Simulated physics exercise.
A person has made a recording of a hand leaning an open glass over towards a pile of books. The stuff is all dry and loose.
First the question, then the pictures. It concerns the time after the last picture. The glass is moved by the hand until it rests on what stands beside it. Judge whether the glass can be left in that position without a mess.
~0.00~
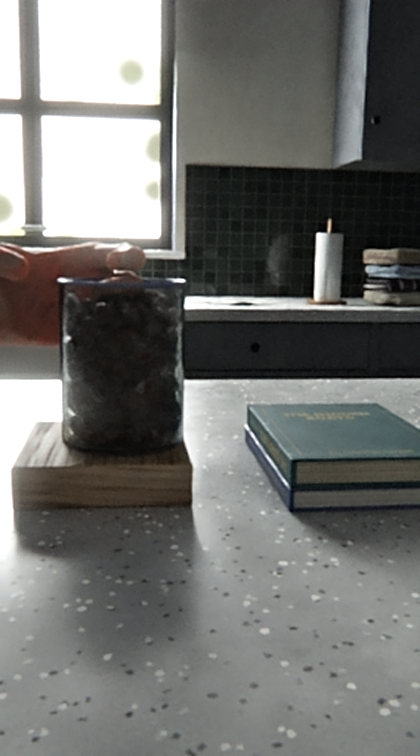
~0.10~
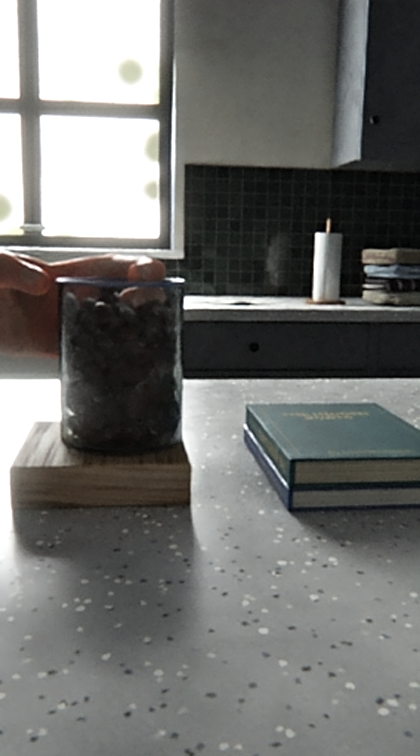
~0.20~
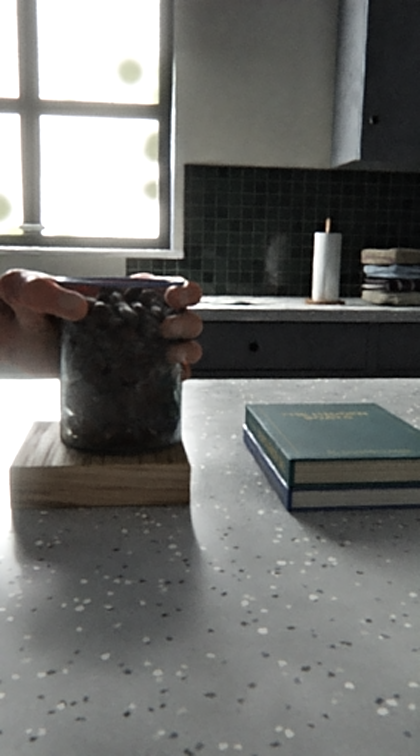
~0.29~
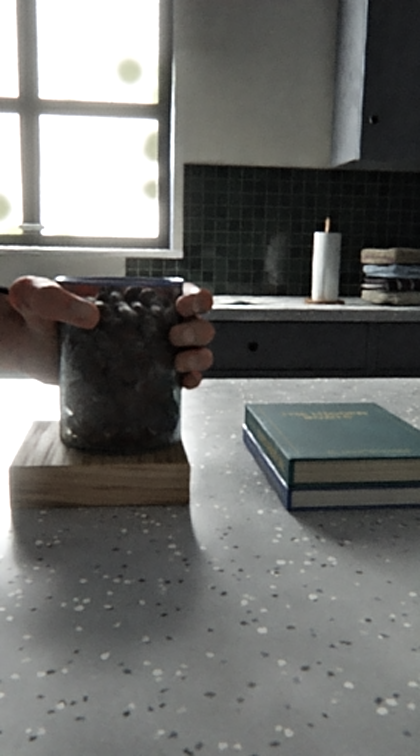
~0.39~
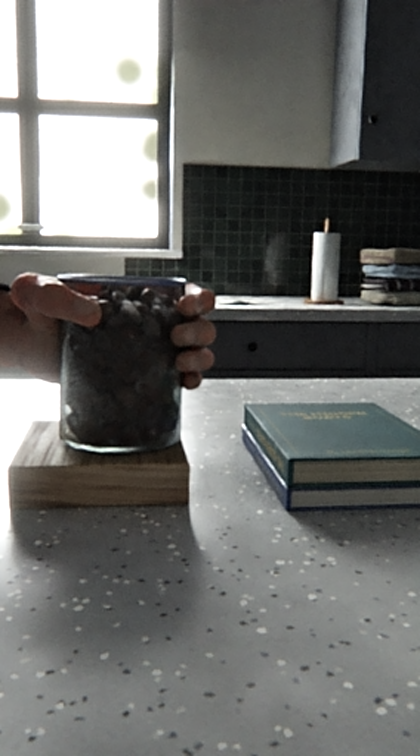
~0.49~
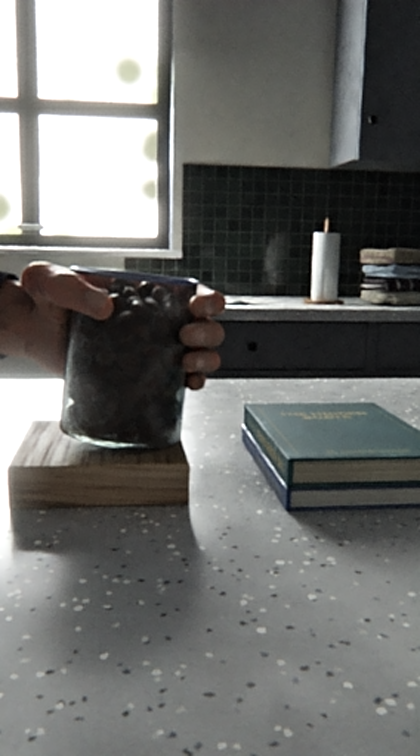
Chances are the angle is too steep to hold it in.
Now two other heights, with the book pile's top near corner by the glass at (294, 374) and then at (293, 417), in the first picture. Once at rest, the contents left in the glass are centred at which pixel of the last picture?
(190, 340), then (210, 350).
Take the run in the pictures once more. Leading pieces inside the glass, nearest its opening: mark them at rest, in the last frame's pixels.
They come to rest near pixel (336, 402) of the last picture.
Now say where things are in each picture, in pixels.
The first frame shows glass (123, 360), nearly full of flat chocolate drops; book pile (341, 439), its top about level with the glass's foot.
The second frame shows glass (122, 360), upright; rim (182, 282); top of the contents (124, 323).
The third frame shows glass (121, 360), upright; rim (182, 282); book pile (339, 439).
The fourth frame shows glass (121, 360), upright; rim (182, 282); top of the contents (123, 322).
The fifth frame shows glass (122, 358), upright; rim (184, 282); book pile (338, 438).
The sixth frame shows glass (128, 354), leaning 5°; rim (196, 283); book pile (337, 438), its top about level with the glass's foot.
By 1.03 s, the glass leans 45°; everything is still inside.
By 1.51 s, the glass leans 79°; a stray few of the flat chocolate drops out of it.
By 1.91 s, the glass rests on the book pile at 83°; a small part of the flat chocolate drops out of it.
When it is over (2.6 s), the glass rests on the book pile at 83°; a small part of the flat chocolate drops out of it.
